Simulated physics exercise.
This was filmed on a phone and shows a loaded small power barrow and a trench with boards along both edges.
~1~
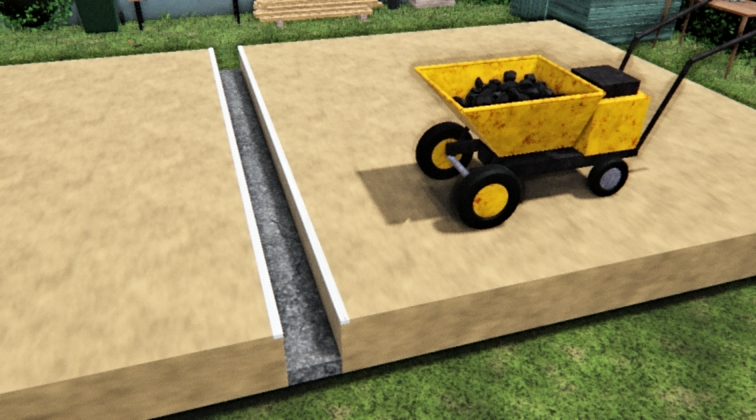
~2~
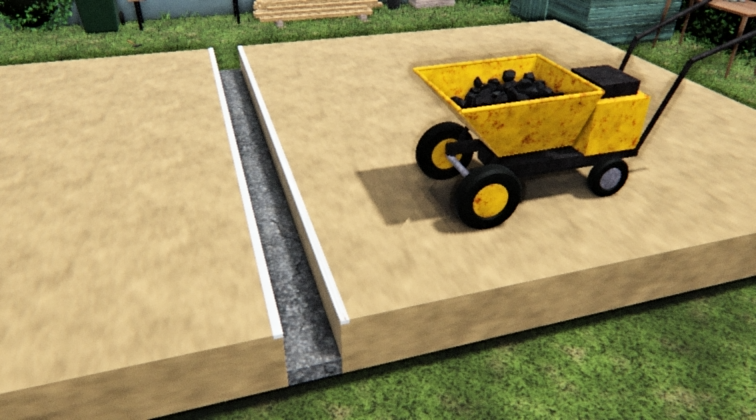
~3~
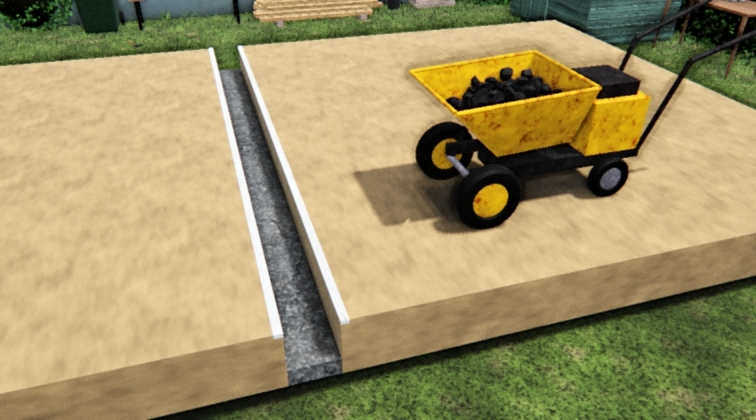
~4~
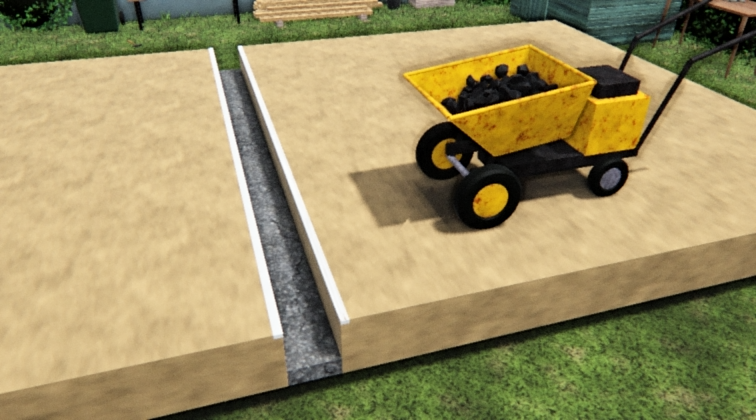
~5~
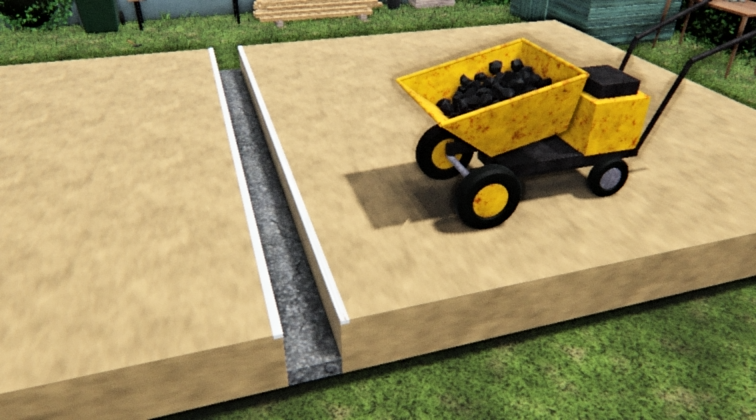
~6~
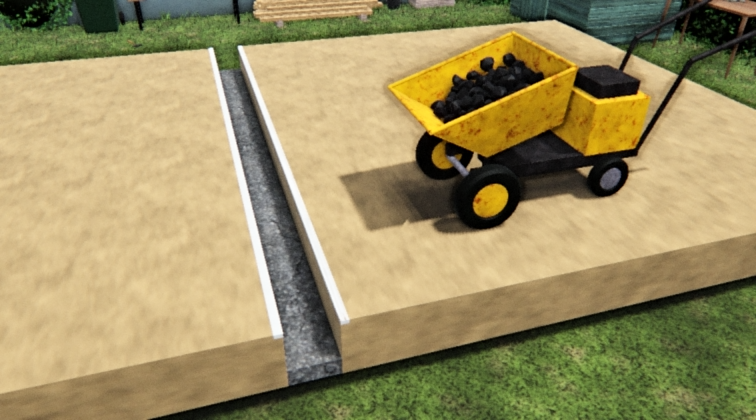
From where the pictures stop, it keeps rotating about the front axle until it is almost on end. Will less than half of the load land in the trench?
I expect a minority of the load to land in the trench.
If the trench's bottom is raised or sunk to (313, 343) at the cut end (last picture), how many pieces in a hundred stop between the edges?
The share would be roughly 20 per cent.
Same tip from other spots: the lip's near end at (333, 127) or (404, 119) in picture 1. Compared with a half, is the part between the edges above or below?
First: A minority of it. Second: The bulk of it.
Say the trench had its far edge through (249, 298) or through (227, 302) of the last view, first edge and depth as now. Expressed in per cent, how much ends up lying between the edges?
First one: 20 per cent; second one: 20 per cent.
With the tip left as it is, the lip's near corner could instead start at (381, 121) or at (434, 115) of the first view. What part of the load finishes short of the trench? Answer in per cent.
The first position yields around 0 per cent; the second yields around 30 per cent.
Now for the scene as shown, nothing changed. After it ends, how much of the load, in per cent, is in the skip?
About 25 %.
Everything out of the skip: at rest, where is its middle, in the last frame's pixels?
Around (328, 220), give or take.
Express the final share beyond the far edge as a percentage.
Roughly 0 per cent of the load.
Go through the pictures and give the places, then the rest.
Lip of the skip (463, 111), level; top of the load (512, 97), lumps of coal; first edge of the trench (330, 282); far edge (269, 294), the trench under half as wide as the skip, and about as deep as wide, in the first frame.
Lip of the skip (461, 112), level; top of the load (511, 96), in the second frame.
Lip of the skip (457, 115), tipped barely; top of the load (520, 92), in the third frame.
Lip of the skip (450, 119), tipped a little; top of the load (516, 89), in the fourth frame.
Lip of the skip (441, 125), tipped a little; top of the load (510, 86), in the fifth frame.
Lip of the skip (432, 133), tipped clearly; top of the load (510, 85); first edge of the trench (330, 282); far edge (269, 294), in the sixth frame.
Just after the last frame, skip tipped steeply; every one in the skip.
A moment on, skip tipped right over; the larger part in the skip; roughly a quarter short of the trench; just a few falling.
Further on, skip tipped right over; roughly a quarter in the skip; roughly half short of the trench; roughly a quarter in or heaped over the trench.
When it is over, skip tipped right over; roughly a quarter in the skip; roughly half short of the trench; roughly a quarter in or heaped over the trench; not one beyond it.
